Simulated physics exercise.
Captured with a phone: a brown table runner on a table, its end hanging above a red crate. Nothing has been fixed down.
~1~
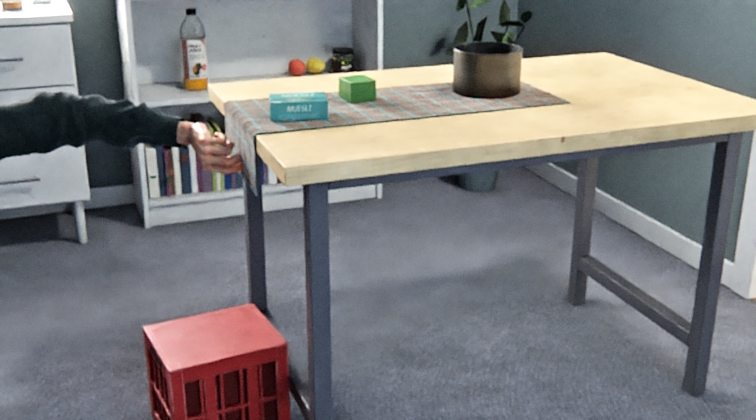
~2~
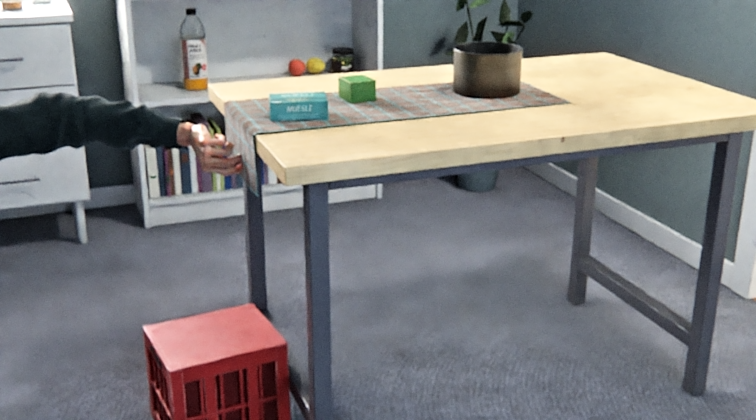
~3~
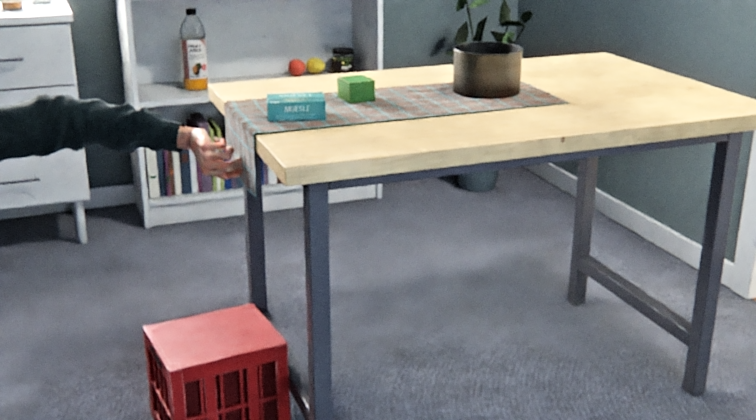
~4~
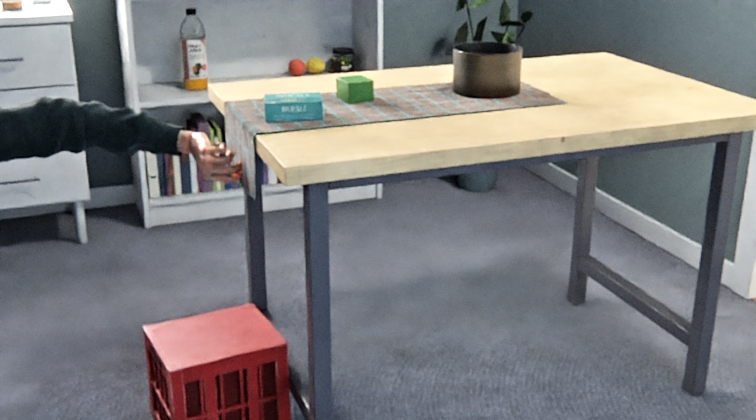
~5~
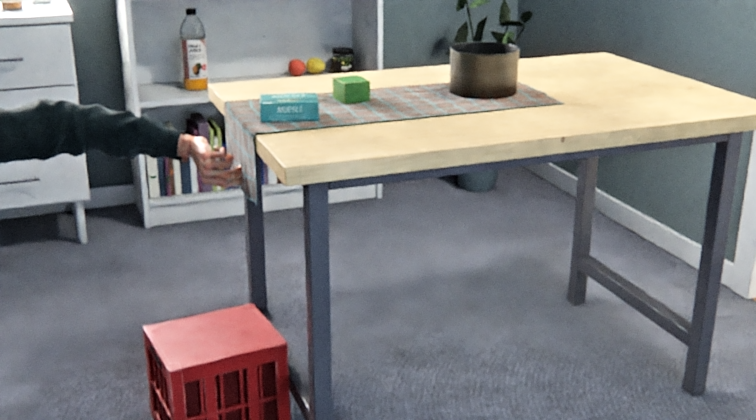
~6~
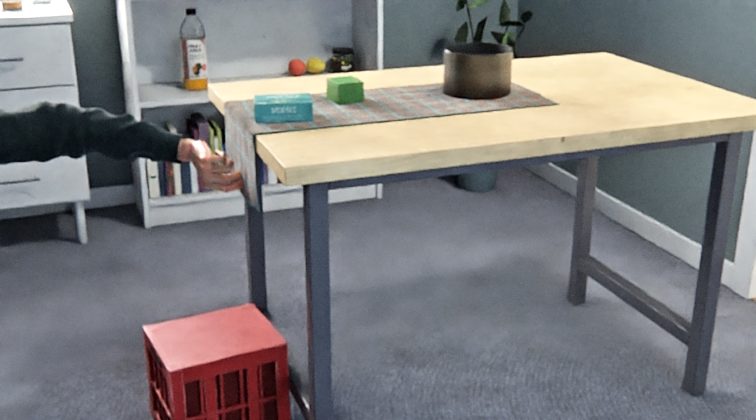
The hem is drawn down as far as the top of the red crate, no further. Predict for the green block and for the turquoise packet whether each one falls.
The green block does fall. The turquoise packet does fall.
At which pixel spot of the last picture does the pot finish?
Middle at (344, 82).
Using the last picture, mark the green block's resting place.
Its centre point is at (174, 289).
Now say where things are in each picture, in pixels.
Table runner end (258, 197); green block (357, 78); turquoise packet (298, 96); pot (488, 48); top of the crate (197, 350), in the first frame.
Table runner end (259, 197), far hem (571, 103); turquoise packet (298, 96); turquoise packet stands on the cloth, in the second frame.
Table runner end (256, 199); green block (356, 78), in the third frame.
Table runner end (255, 202), far hem (568, 103); turquoise packet (293, 97), in the fourth frame.
Table runner end (256, 206); green block (351, 79), in the fifth frame.
Table runner end (260, 211), far hem (559, 104); green block (345, 79); turquoise packet (283, 98); top of the crate (197, 350), in the sixth frame.
Then, 0.70 s on from there, hem going down; block carried along near (298, 94); packet over the edge.
Then, 1.54 s on from there, hem going down; block carried along near (234, 101); packet down below near (190, 300).
In the end, hem on the crate; block down below near (174, 289); packet down below near (190, 300). The green block is carried off the end and the turquoise packet falls off.
